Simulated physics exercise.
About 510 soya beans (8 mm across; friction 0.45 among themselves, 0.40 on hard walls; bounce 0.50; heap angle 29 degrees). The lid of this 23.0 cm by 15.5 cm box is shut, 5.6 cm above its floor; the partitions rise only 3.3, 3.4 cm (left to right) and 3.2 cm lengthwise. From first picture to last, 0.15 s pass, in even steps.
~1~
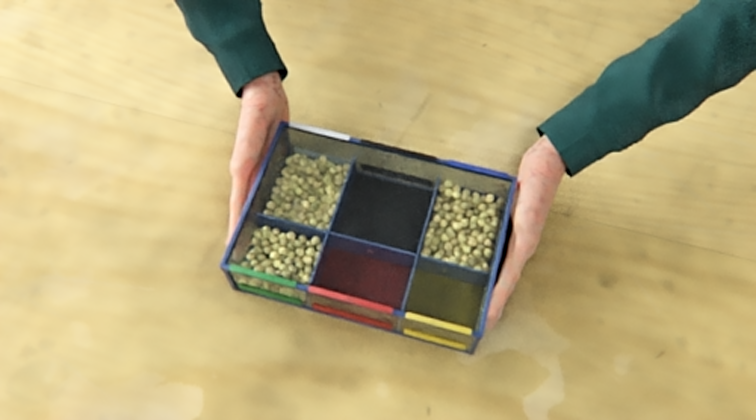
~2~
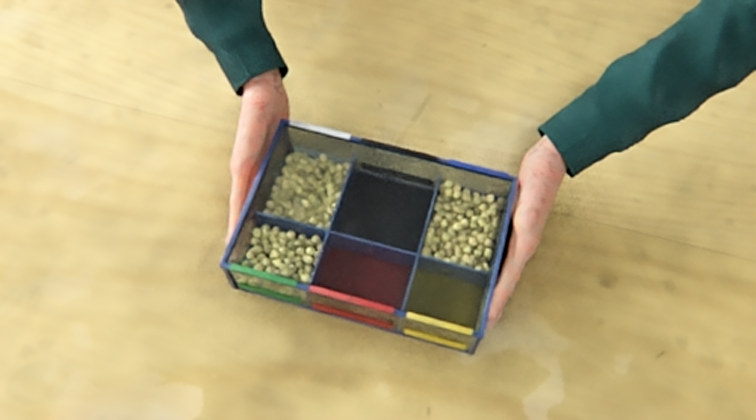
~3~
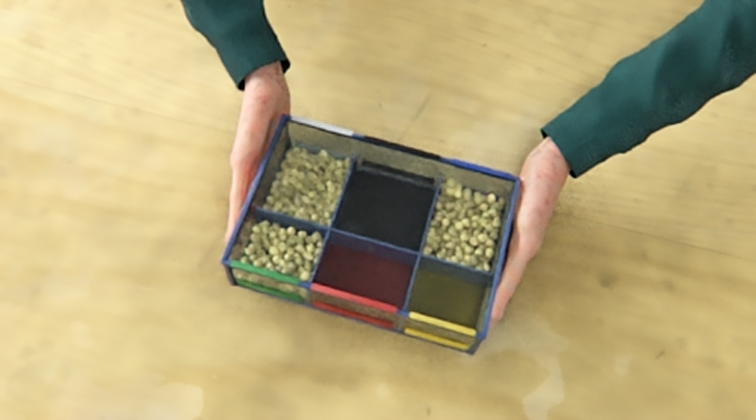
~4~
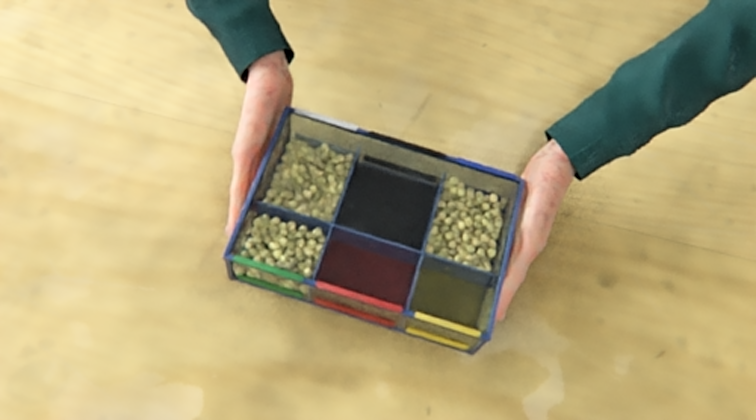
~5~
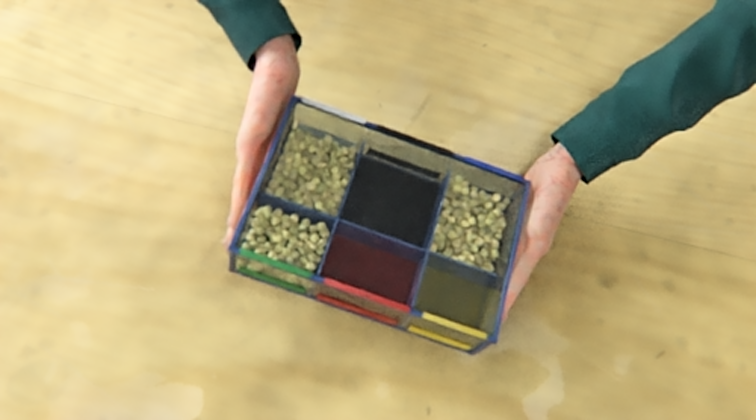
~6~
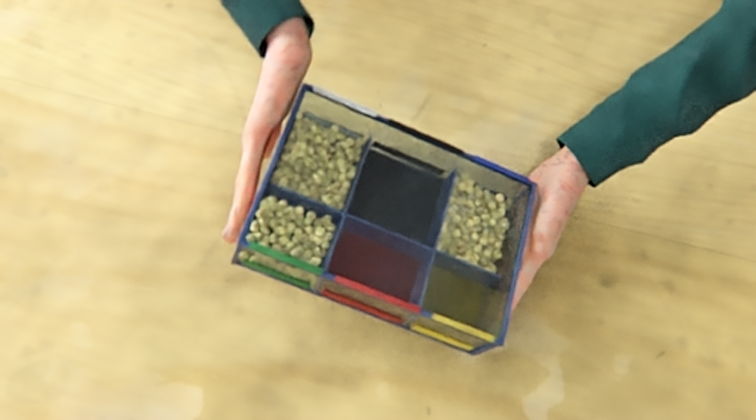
A blue-edged, clear-sided box with six compartments is held between two hands in dark green sleeves above a pale wooden surface, seen from above. Pale beans fill the two left compartments and the back right one, while the black, red and yellow-marked ones are empty. The hands tilt the box gradually, raising its left and back toward the viewer, while the beans barely shift and the view stays still.
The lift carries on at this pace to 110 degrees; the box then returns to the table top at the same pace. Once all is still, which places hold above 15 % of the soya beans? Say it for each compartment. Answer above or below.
Red: Below, blue: Above, green: Below, yellow: Above, white: Below, black: Below.
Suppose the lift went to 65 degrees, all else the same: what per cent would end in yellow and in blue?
In that case yellow 5; blue 50.
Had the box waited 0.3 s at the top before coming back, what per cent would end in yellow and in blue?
Then: Yellow 30, blue 65.
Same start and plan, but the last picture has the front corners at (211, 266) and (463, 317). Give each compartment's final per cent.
Red 5, blue 0, green 55, yellow 0, white 40, black 0.
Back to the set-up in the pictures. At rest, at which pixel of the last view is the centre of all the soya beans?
Near (462, 250).
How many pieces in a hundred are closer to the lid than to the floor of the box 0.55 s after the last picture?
About 70 per cent.
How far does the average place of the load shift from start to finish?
Roughly 8.5 cm.
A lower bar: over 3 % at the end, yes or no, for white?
White no.
Then, 0.55 s after the last picture, tilt 110 degrees; red 10 %, blue 50 %, green 10 %, yellow 5 %, white 20 %, black 10 %.
Then, 0.92 s after the last picture, tilt 47 degrees; red 5 %, blue 65 %, yellow 25 %, black 5 %.
Then, 1.37 s after the last picture, tilt 0 degrees; red 5 %, blue 65 %, yellow 25 %, black 5 %.
In the end, red 5 %, blue 65 %, green 0 %, yellow 25 %, white 0 %, black 5 %.
